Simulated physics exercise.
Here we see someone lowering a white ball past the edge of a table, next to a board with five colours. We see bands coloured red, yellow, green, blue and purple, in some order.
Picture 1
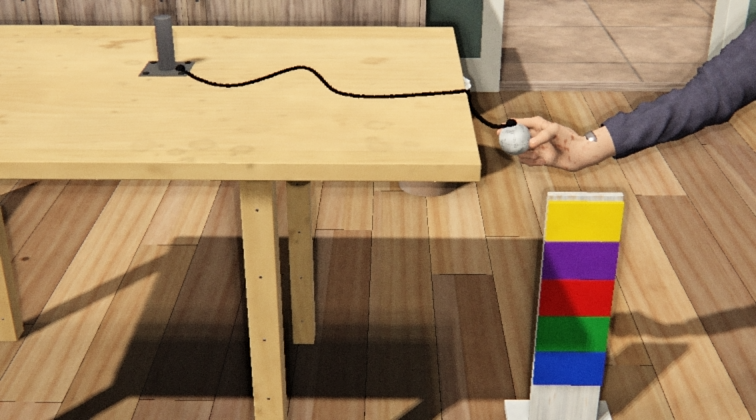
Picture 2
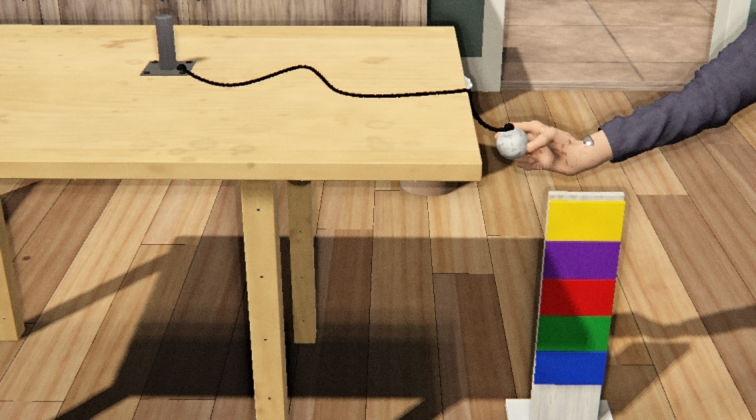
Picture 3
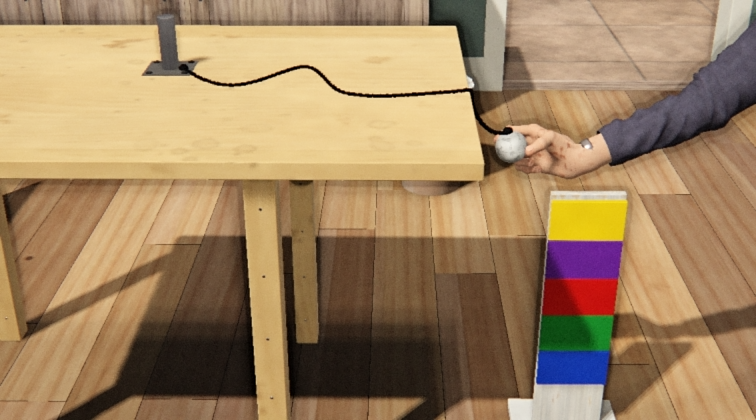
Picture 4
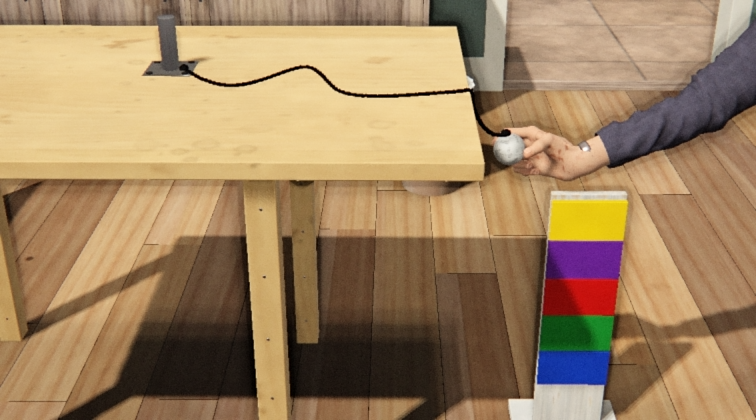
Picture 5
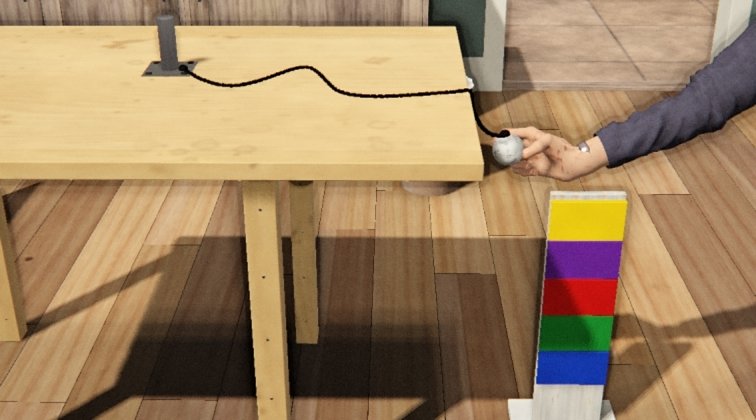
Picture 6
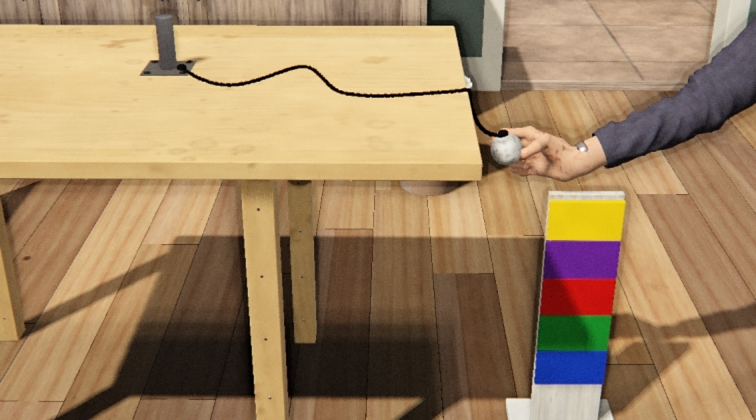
Beside a wooden table, a hand holding a corded white ball shifts slightly left and down.
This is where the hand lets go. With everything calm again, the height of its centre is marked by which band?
By the purple band.
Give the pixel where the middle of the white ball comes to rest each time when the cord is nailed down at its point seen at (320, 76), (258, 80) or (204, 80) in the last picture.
Try one gives (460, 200), try two (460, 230), and try three (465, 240).
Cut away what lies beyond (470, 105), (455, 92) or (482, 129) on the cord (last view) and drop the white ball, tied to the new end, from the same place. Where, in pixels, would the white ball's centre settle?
The pixels are (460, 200), (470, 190) and (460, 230), in the order of the tries.
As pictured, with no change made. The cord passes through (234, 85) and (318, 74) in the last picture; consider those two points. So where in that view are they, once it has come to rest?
You'll find the first mark at (263, 73) and the second mark at (376, 79).
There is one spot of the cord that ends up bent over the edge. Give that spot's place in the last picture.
(367, 96), approximately.
A little later, ball near (493, 254); level with purple.
Next, ball near (432, 243); level with purple.
Later still, ball near (468, 253); level with purple.
When it is over, ball near (466, 253); level with purple. At purple.
